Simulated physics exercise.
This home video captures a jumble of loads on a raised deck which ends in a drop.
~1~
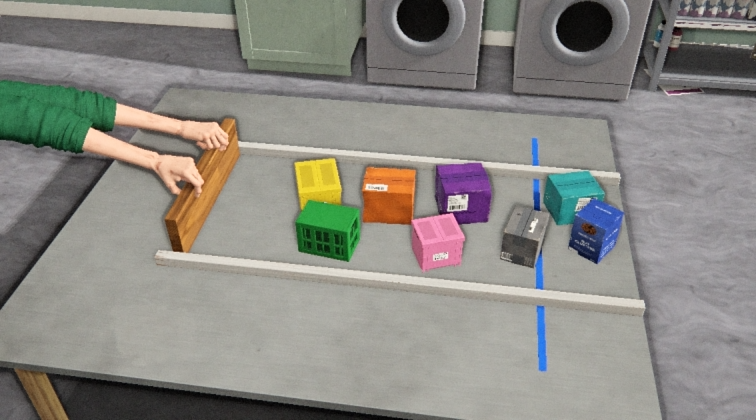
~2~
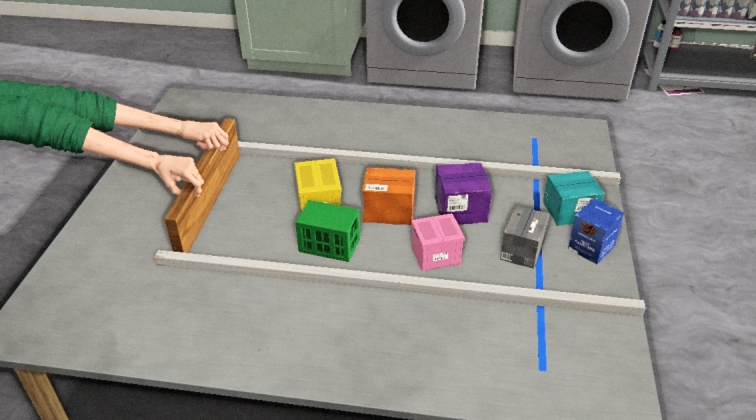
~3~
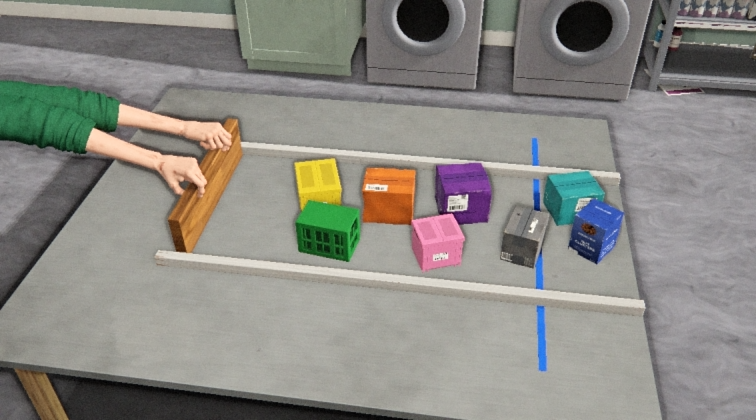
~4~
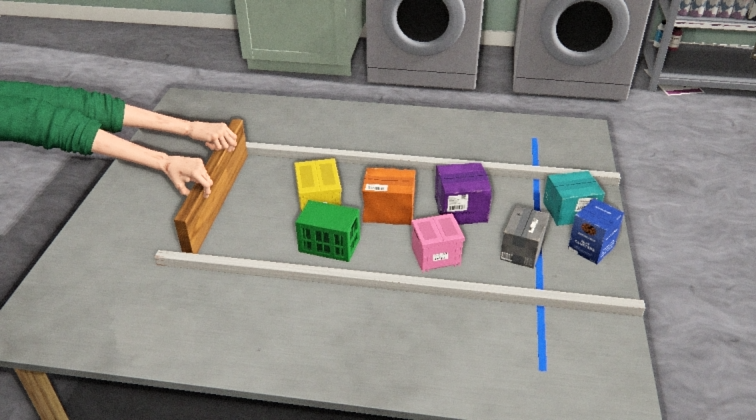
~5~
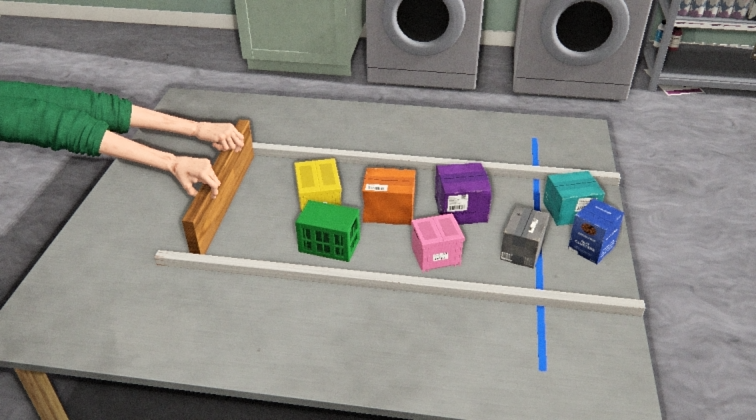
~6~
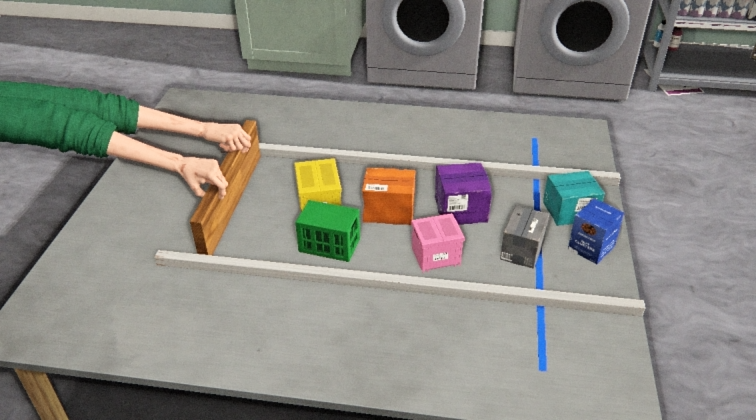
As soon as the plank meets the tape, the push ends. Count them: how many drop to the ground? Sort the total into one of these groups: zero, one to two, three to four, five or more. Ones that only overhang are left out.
It goes in the group three to four.
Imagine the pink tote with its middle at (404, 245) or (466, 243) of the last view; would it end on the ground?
It keeps its place, then keeps its place.
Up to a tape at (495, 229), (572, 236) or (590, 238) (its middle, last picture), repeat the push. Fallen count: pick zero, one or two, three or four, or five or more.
Going through the places as listed, I'd say one or two, then at least five, then at least five.
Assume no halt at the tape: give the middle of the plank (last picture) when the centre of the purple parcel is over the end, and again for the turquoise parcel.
About (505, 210), and about (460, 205) for the other.
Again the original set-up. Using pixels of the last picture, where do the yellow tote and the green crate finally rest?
Close to (561, 214); the other close to (570, 252).
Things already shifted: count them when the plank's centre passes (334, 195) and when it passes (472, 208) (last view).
The counts are 3 and 8.
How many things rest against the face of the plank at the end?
That makes 2.
Soon after, none off yet; blue box at rest near (595, 231); turquoise parcel at rest near (573, 198); grey parcel at rest near (525, 236).
By the end, the number that fall off is three or four; fallen, purple parcel, grey parcel, turquoise parcel and blue box.
